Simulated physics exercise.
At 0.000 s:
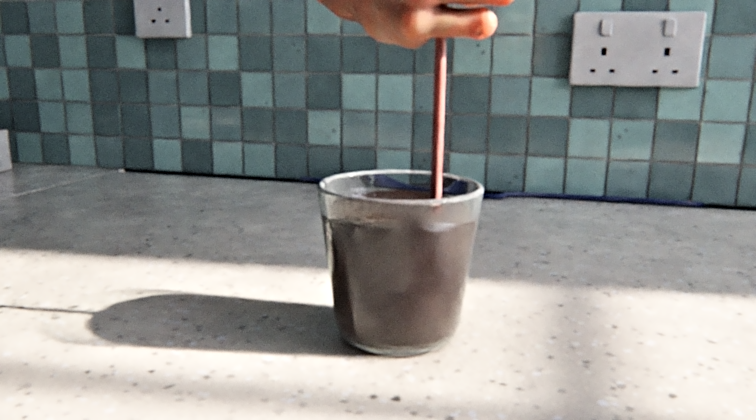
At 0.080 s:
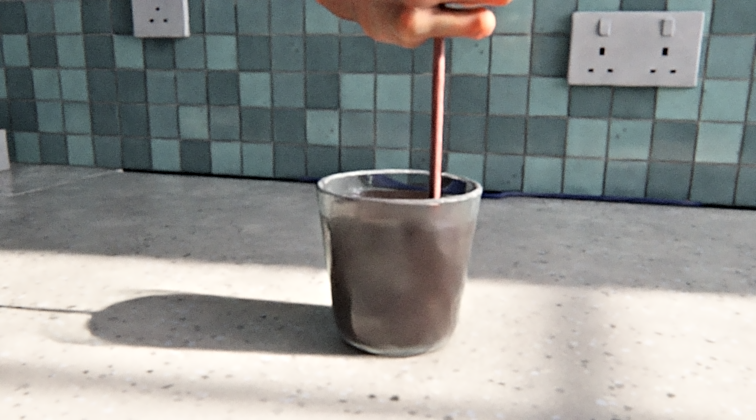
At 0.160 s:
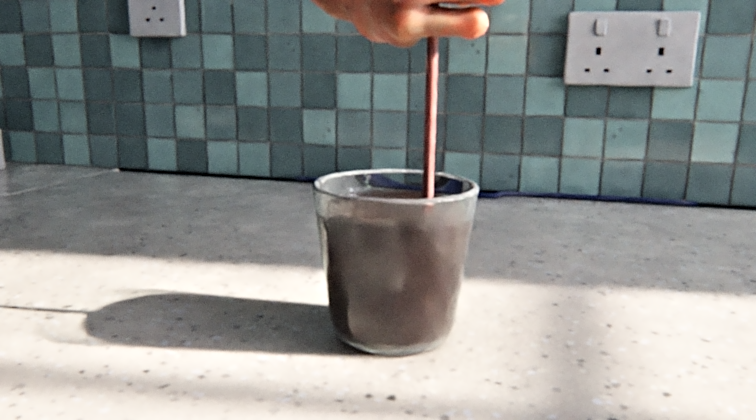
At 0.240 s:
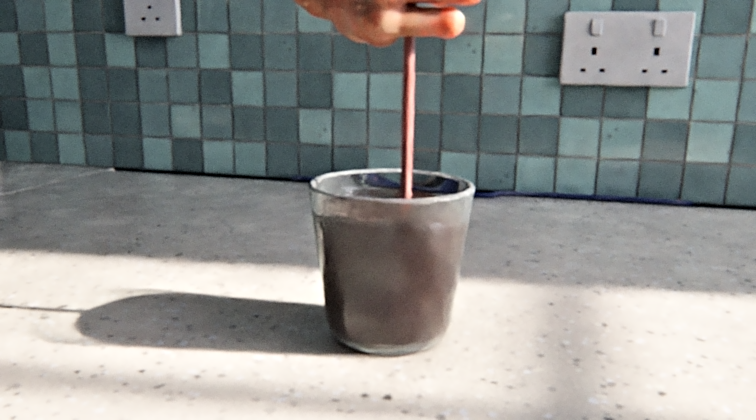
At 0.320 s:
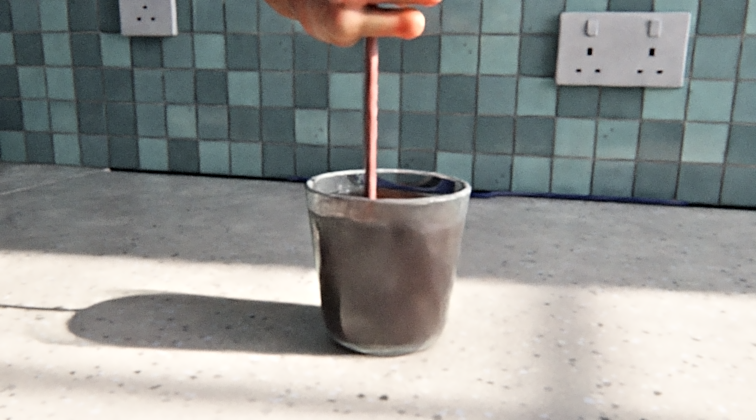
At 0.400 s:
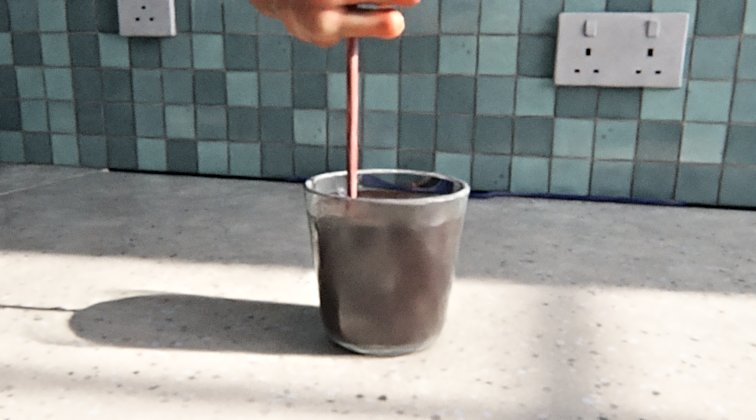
On a speckled kitchen worktop, a hand moves a thin stick from right to left through dark coffee in a clear glass.
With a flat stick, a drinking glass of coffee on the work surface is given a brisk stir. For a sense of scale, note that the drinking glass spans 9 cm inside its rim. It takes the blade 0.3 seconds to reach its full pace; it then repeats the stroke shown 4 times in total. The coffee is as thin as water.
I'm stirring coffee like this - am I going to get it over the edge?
All inside.
After 0.90 s 0 ml is over the rim.
After 1.40 s 0 ml is over the rim.
After 1.91 s 0 ml is over the rim.
After 2.41 s 0 ml is over the rim.
In the end 0 ml is over the rim.
